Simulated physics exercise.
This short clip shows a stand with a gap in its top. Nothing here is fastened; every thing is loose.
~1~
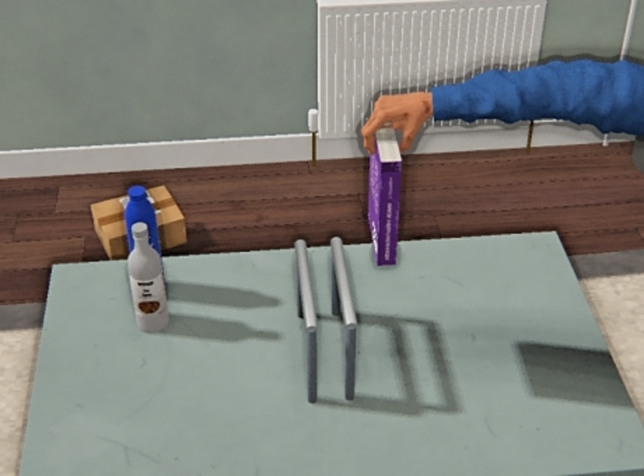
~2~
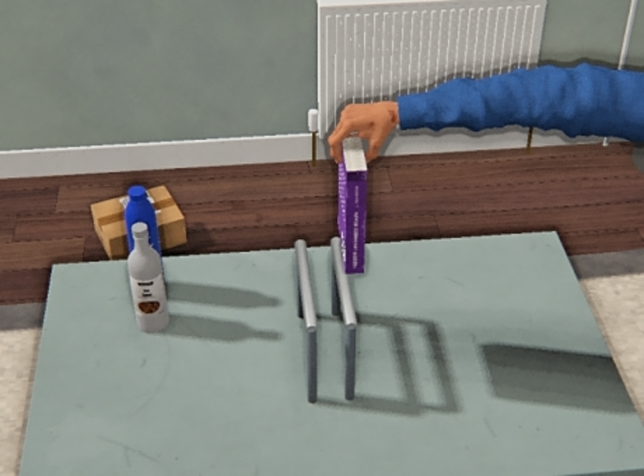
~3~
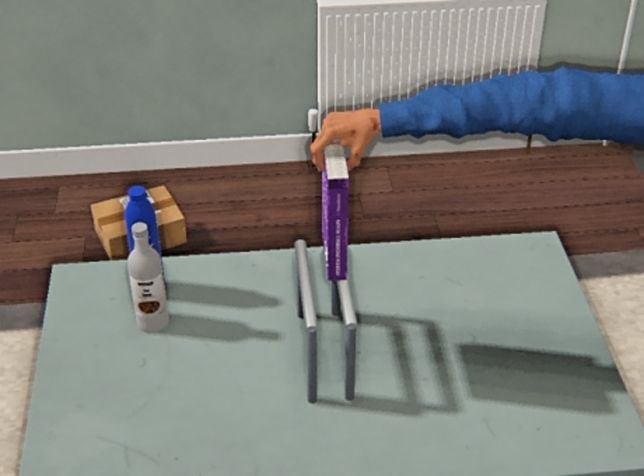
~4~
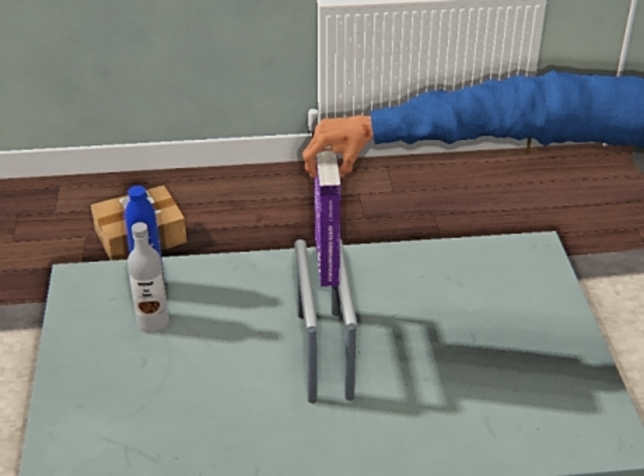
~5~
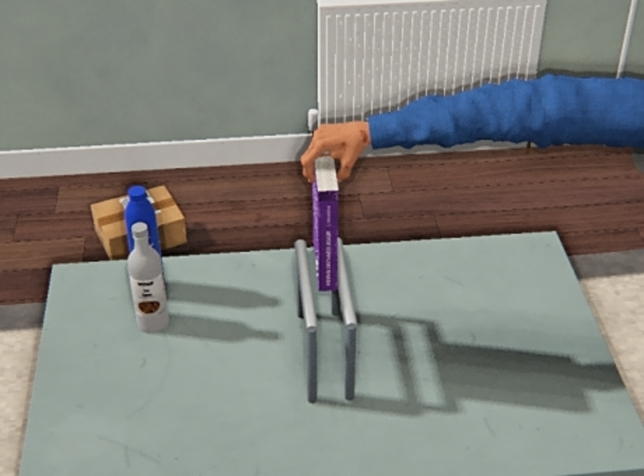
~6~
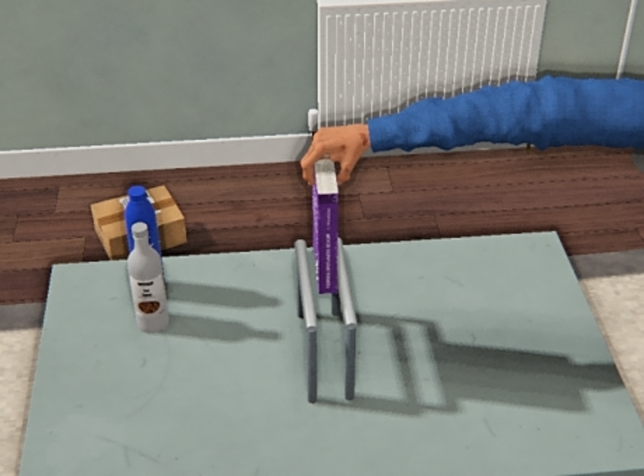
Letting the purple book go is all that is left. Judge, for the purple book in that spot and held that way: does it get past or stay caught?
My call: It gets past.
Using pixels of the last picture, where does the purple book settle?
It ends up near (325, 313).
Then, 0.32 s on from there, purple book shifted about its own width near (325, 313).
Then, 0.66 s on from there, purple book resting near (325, 315).
In the end, moved from the start, purple book; the other 2 unmoved. At the end, from the last picture's camera, purple book near (325, 314). The book drops through.
